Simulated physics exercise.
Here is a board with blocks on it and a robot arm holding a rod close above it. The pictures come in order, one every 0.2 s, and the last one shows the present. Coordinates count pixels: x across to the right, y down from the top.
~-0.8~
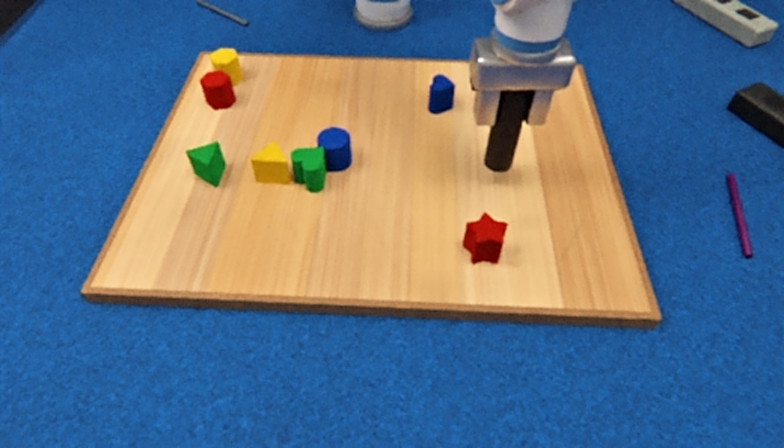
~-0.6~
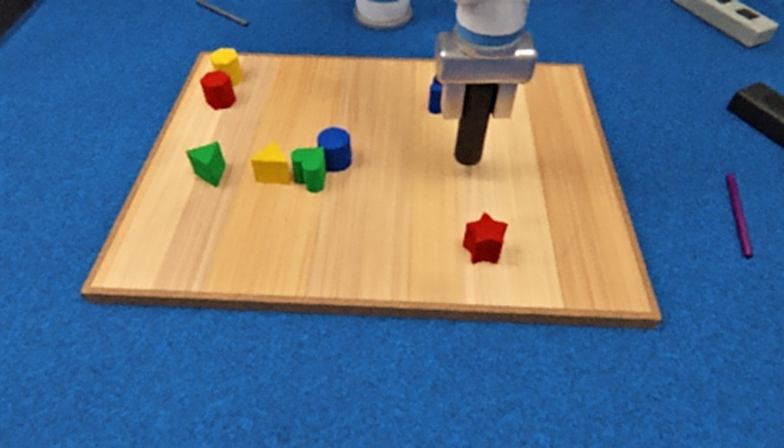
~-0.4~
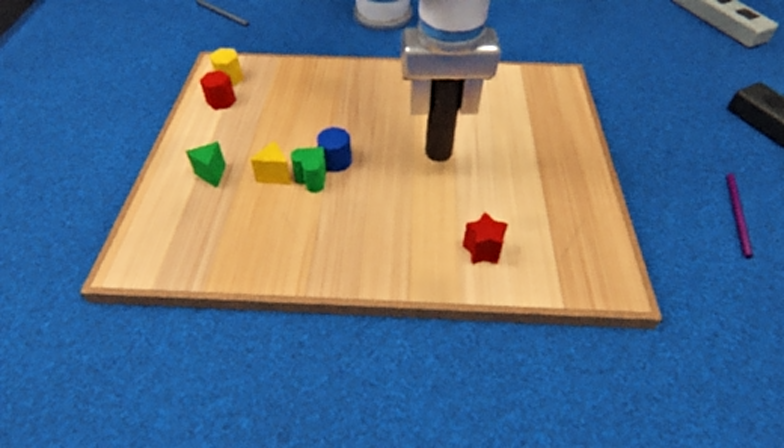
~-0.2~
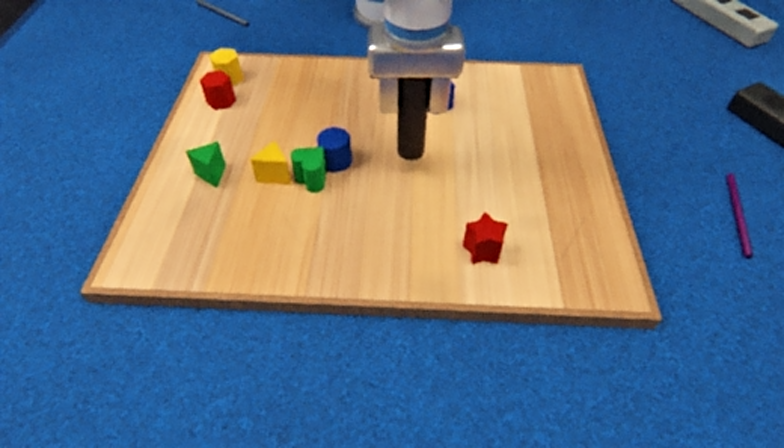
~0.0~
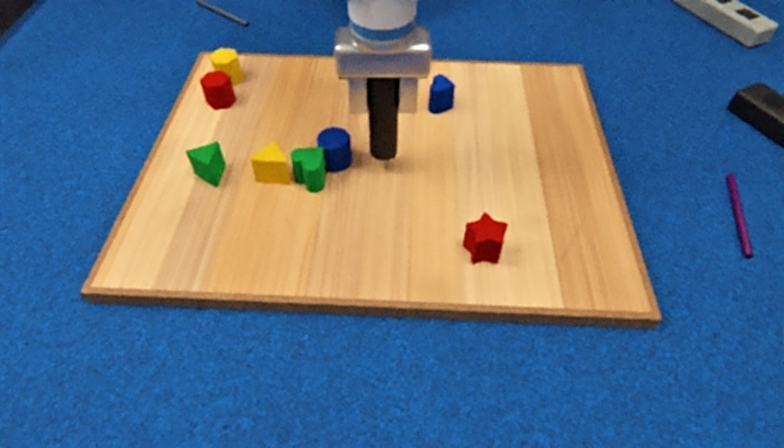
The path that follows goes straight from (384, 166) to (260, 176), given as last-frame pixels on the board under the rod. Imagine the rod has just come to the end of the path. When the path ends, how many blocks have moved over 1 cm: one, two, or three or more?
I foresee three or more blocks being moved.
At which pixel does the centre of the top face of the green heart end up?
When the path ends, it will be at (274, 171).
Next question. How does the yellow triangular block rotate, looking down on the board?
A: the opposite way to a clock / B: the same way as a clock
The correct letter is A.
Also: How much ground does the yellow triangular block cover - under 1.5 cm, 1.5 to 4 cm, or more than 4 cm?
Goes over 4 cm.
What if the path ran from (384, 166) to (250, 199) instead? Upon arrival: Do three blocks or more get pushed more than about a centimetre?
Yes
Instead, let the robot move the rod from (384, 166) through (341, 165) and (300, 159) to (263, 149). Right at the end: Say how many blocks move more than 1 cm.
Answer: 2.
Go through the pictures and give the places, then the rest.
In the first picture, rod's lower end at (498, 164); green triangular block at (204, 152); yellow triangular block at (270, 153); green heart at (308, 157); blue disc at (333, 137).
In the second picture, rod at (468, 158); blocks still.
In the third picture, rod at (439, 154); blocks still.
In the fourth picture, rod at (411, 152); blocks still.
In the fifth picture, rod at (384, 152); green triangular block at (204, 152); yellow triangular block at (270, 153); green heart at (308, 157); blue disc at (333, 137).
On the path given first. One third of the way, rod at (341, 156); green heart at (306, 158); blue disc at (316, 134).
Two thirds of the way, rod at (299, 159); yellow triangular block at (263, 158), turned 50° clockwise; green heart at (283, 167), turned 65° anticlockwise; blue disc at (291, 129).
At the end, rod at (257, 162); green triangular block still; yellow triangular block at (234, 166), turned 20° anticlockwise; green heart at (274, 171), turned 95° anticlockwise; blue disc at (290, 129).
